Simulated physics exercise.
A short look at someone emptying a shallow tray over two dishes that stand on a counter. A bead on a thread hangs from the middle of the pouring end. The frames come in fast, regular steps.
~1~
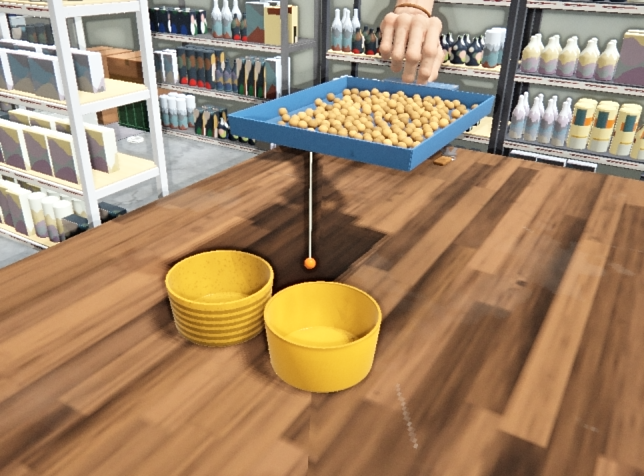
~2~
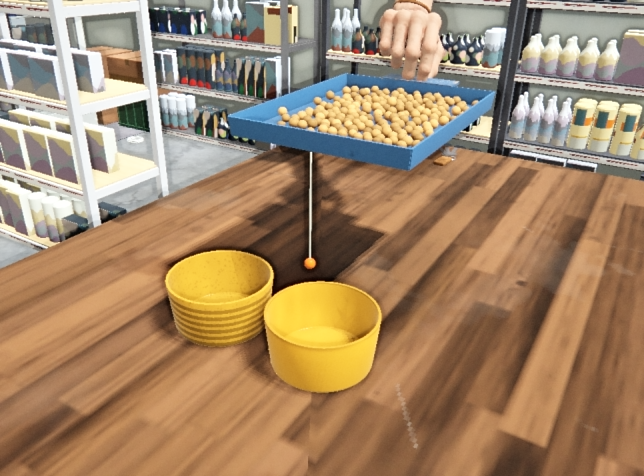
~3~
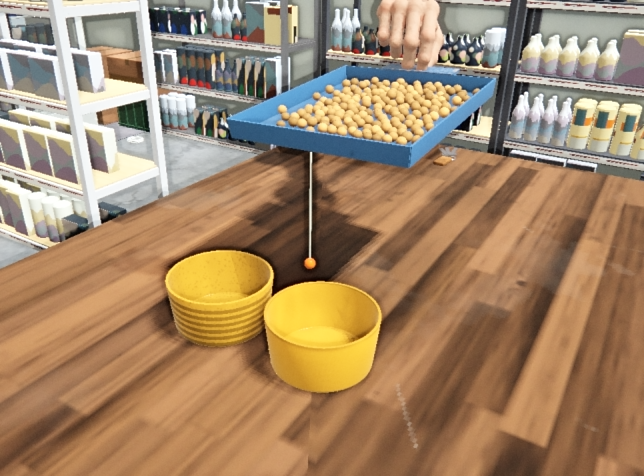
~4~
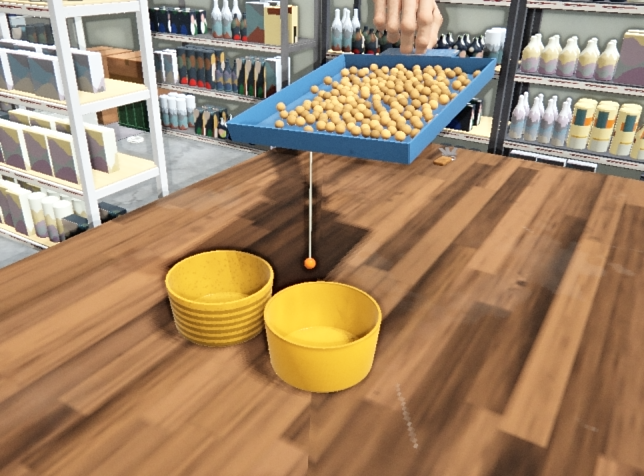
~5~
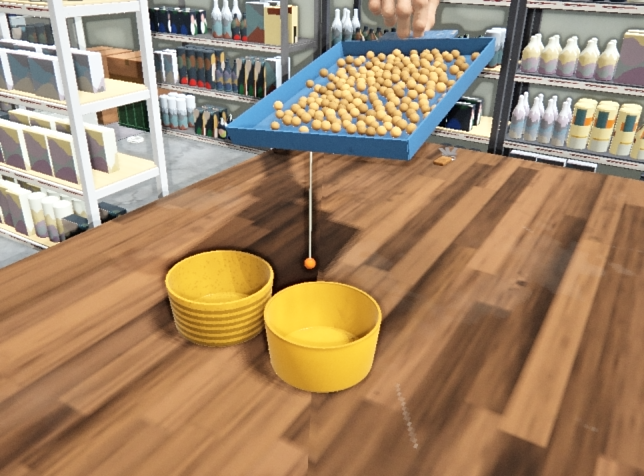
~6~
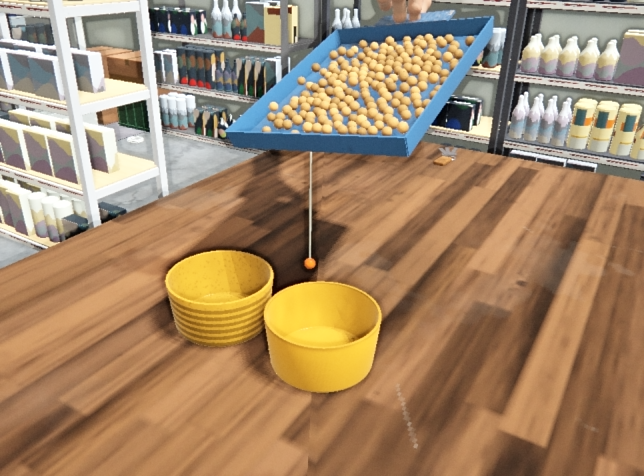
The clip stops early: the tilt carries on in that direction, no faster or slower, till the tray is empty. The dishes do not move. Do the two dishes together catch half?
Caught overall: More than half.
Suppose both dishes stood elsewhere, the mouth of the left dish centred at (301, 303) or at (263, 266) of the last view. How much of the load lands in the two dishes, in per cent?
First some 0, then 70 per cent.
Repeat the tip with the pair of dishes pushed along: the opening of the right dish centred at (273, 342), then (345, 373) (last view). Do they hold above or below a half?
The first try: Less than half. The second: Below a half.
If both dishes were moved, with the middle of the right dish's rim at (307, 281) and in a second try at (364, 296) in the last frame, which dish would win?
One: The left-hand dish. Two: The dish on the left.
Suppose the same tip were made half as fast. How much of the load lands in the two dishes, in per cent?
Near 90 %.
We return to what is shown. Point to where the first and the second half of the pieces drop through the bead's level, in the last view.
Around (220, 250) and then (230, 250).
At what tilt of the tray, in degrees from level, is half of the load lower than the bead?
At some 100 degrees.
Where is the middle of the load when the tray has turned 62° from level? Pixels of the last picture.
Roughly at (272, 121).
Soon after the last picture, tray tipped steeply; most on the tray; a stray few in the left dish; a small part in the air.
A little later, tray tipped right over; about a quarter on the tray; about half in the left dish; a small part outside both; about a quarter in the air.
Later still, tray tipped past a quarter turn; a stray few in the right dish; most in the left dish; about a quarter outside both.
By the end, tray tipped past a quarter turn; a stray few in the right dish; most in the left dish; about a quarter outside both.
